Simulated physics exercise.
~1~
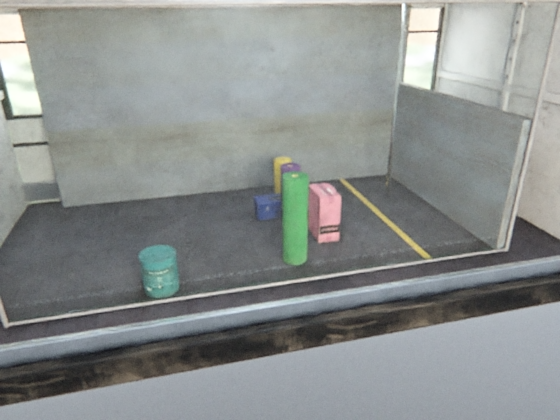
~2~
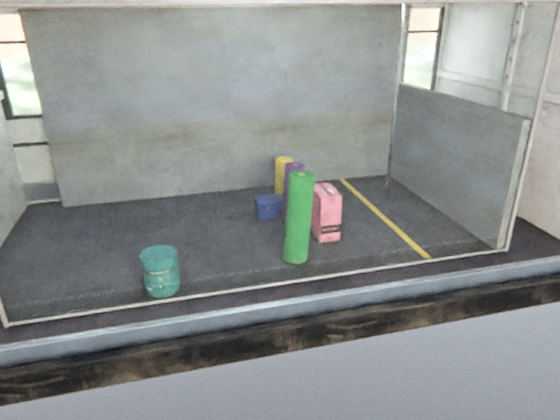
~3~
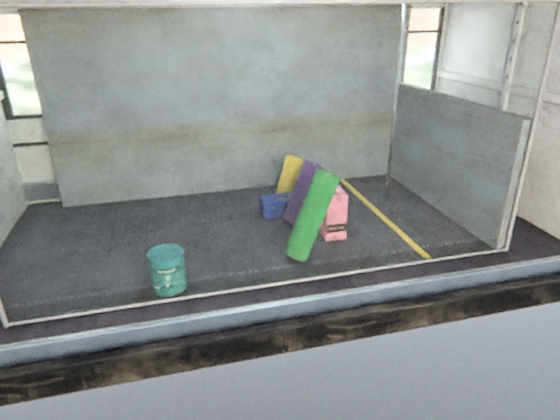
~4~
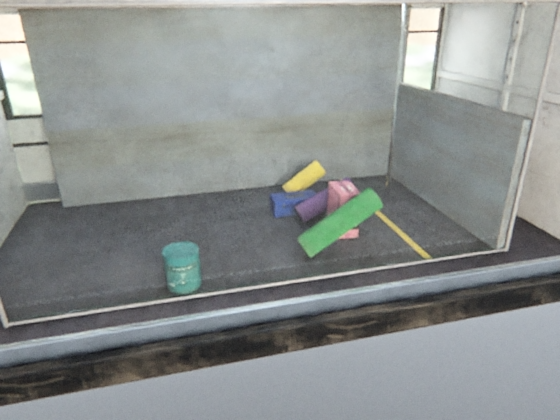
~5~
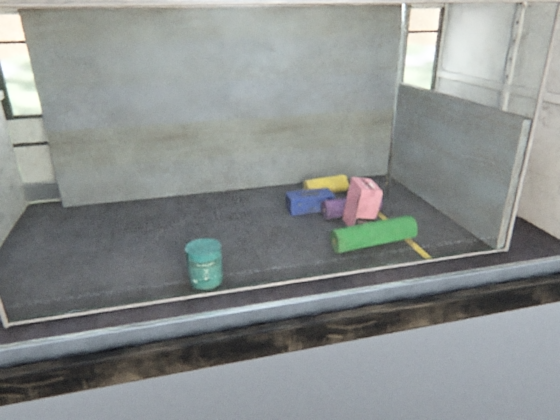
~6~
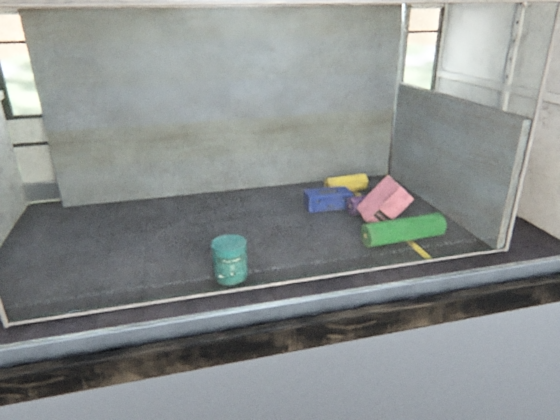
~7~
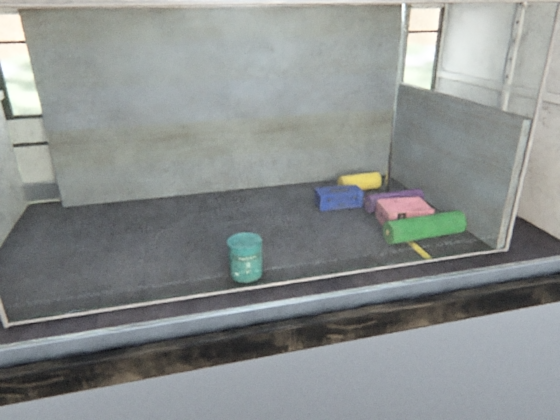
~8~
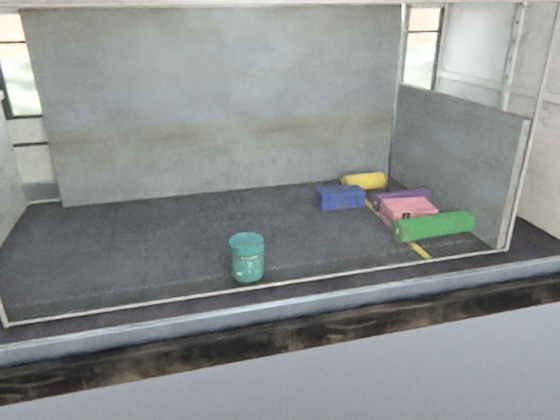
In a bus's grey-walled bay, green, purple and yellow rolls lean and topple to the right, a pink pack tips after them, and a teal bucket and blue toolbox slide upright; the pack ends beyond the yellow line, the bucket and toolbox short of it.
